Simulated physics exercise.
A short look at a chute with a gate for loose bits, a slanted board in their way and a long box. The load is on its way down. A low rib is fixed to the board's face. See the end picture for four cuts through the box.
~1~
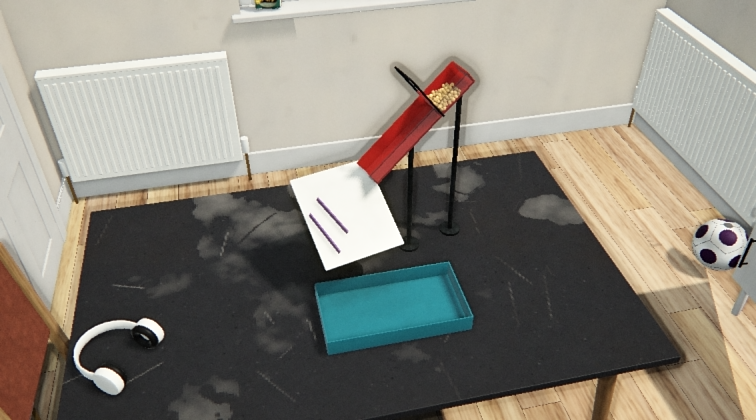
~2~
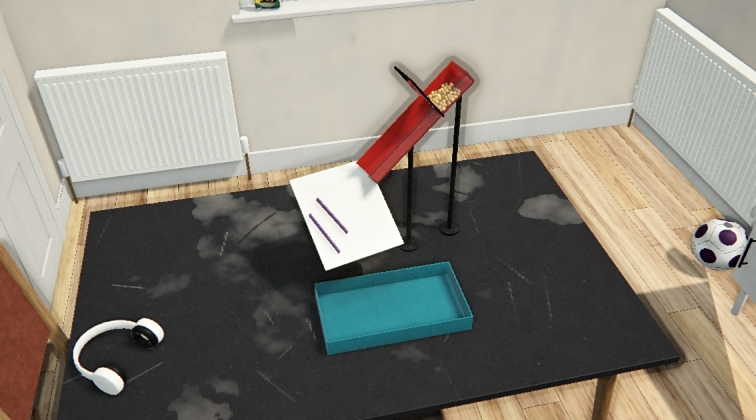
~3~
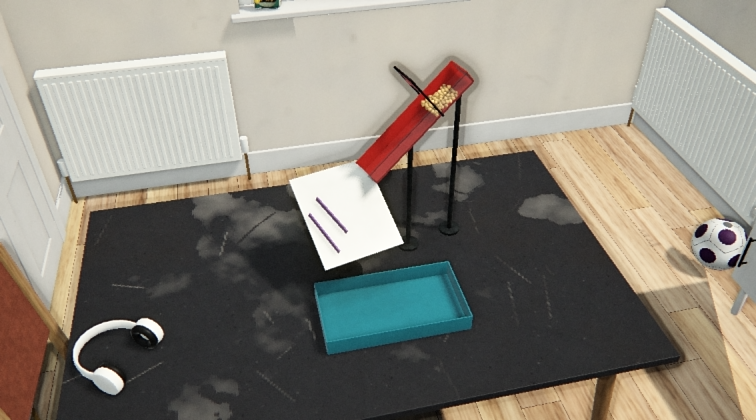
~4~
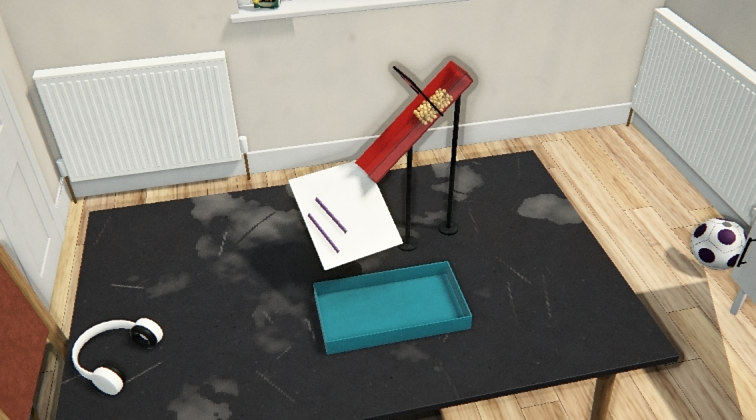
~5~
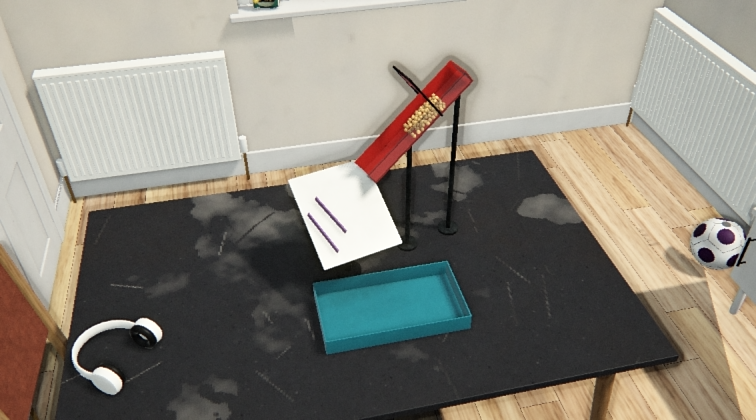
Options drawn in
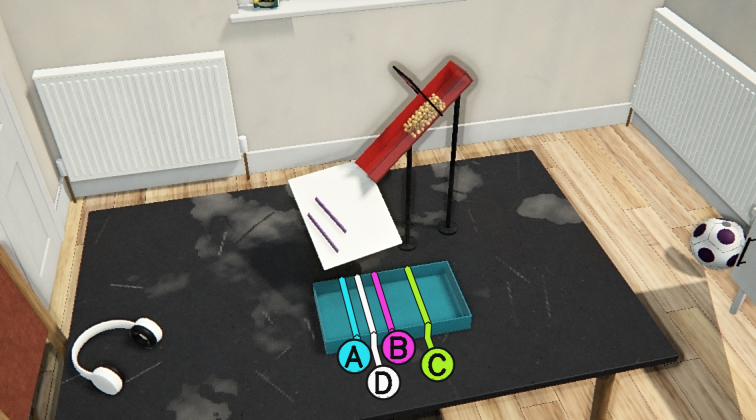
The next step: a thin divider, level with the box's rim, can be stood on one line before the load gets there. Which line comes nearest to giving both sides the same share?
B is best.
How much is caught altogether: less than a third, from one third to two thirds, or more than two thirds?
More than two thirds.
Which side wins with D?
The right side.
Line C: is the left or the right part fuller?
More lands on the left.
On the marked copy, line A crosses the front rim at (356, 336); line B crosses the front rim at (391, 330); line C crosses the front rim at (428, 324); line D crosses the front rim at (373, 333).
Choosing A, of what is caught, a stray few on the left of the divider, nearly all on the right.
Choosing B, of what is caught, about a third on the left of the divider, about two thirds on the right.
Choosing C, of what is caught, nearly all on the left of the divider, a stray few on the right.
Choosing D, of what is caught, a small part on the left of the divider, nearly all on the right.
